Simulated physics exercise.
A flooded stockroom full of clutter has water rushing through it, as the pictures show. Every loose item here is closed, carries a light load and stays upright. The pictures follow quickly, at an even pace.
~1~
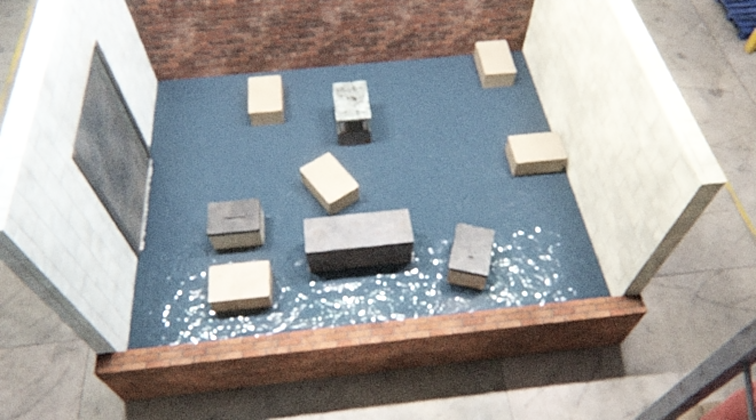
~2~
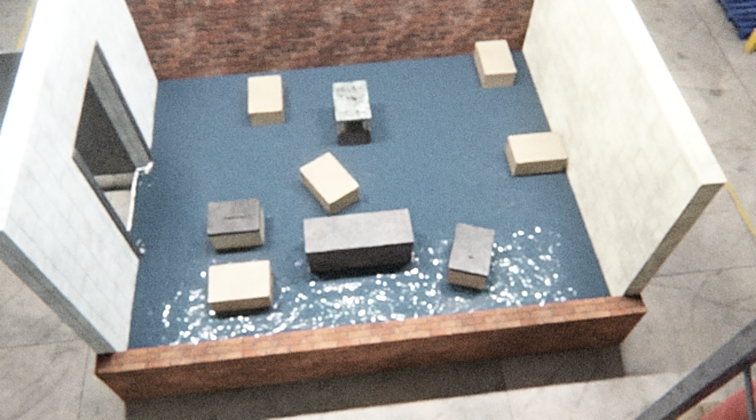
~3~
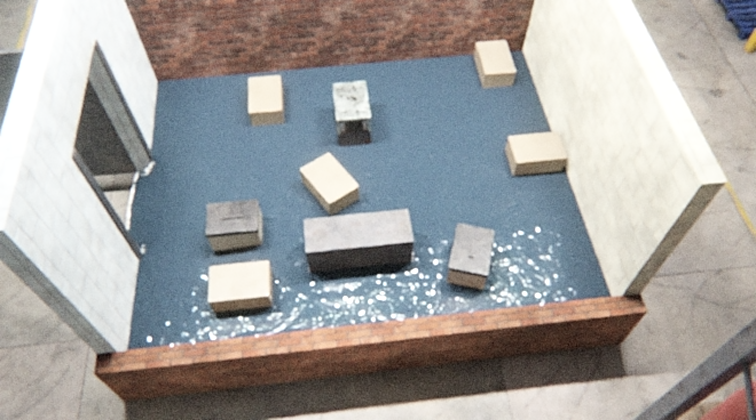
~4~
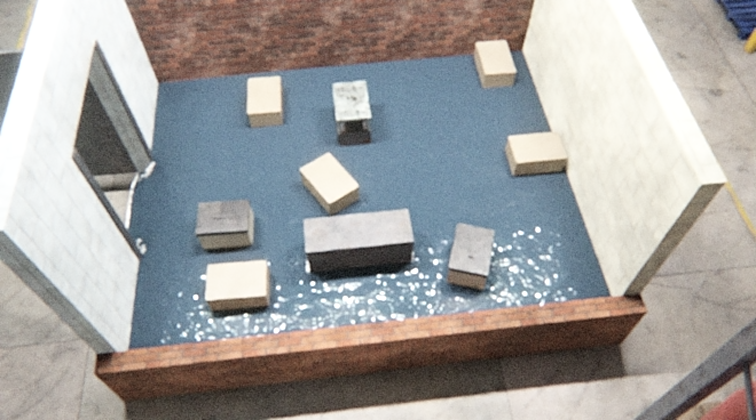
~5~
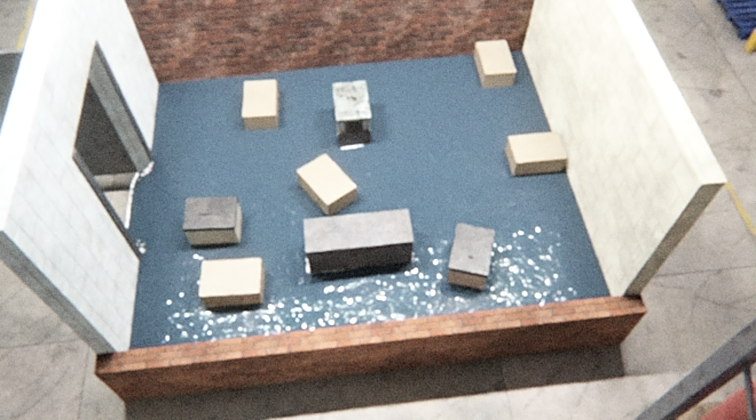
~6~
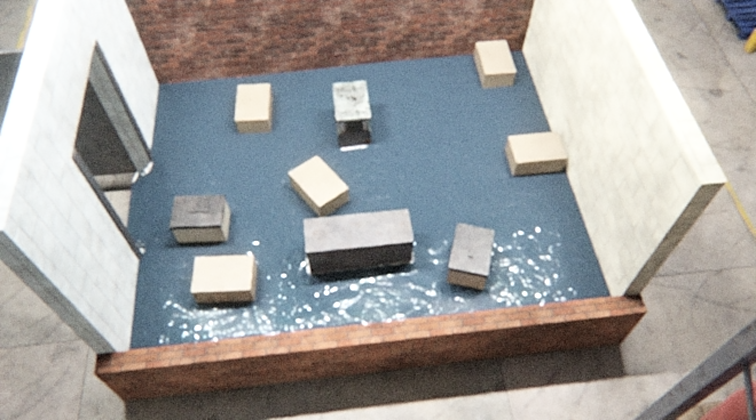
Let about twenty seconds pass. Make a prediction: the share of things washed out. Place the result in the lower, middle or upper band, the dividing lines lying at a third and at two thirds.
Middle band.
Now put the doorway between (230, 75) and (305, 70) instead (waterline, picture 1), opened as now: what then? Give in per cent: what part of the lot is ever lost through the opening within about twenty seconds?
I'd call it 40 per cent.
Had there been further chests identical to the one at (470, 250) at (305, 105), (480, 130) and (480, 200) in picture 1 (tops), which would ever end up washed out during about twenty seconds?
Outcomes in turn are expelled, not expelled, not expelled.
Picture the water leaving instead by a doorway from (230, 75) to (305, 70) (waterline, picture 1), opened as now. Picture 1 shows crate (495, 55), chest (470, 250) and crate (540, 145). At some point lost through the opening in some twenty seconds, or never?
Outcome by item: Retained / retained / retained.
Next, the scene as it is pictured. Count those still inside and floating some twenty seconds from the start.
Count: 3.
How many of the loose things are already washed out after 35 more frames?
By that point the tally is 4.
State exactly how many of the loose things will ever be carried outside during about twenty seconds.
It comes to 4.
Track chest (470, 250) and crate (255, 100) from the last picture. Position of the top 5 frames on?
My guess: Roughly (444, 258), then roughly (215, 114).
A moment on, 1 of 7 are out; 6 afloat.
Next, 4 of 7 are out; 3 afloat.
Later, 4 of 7 are out; 3 afloat.
In the end, 4 of 7 are out; 3 afloat.
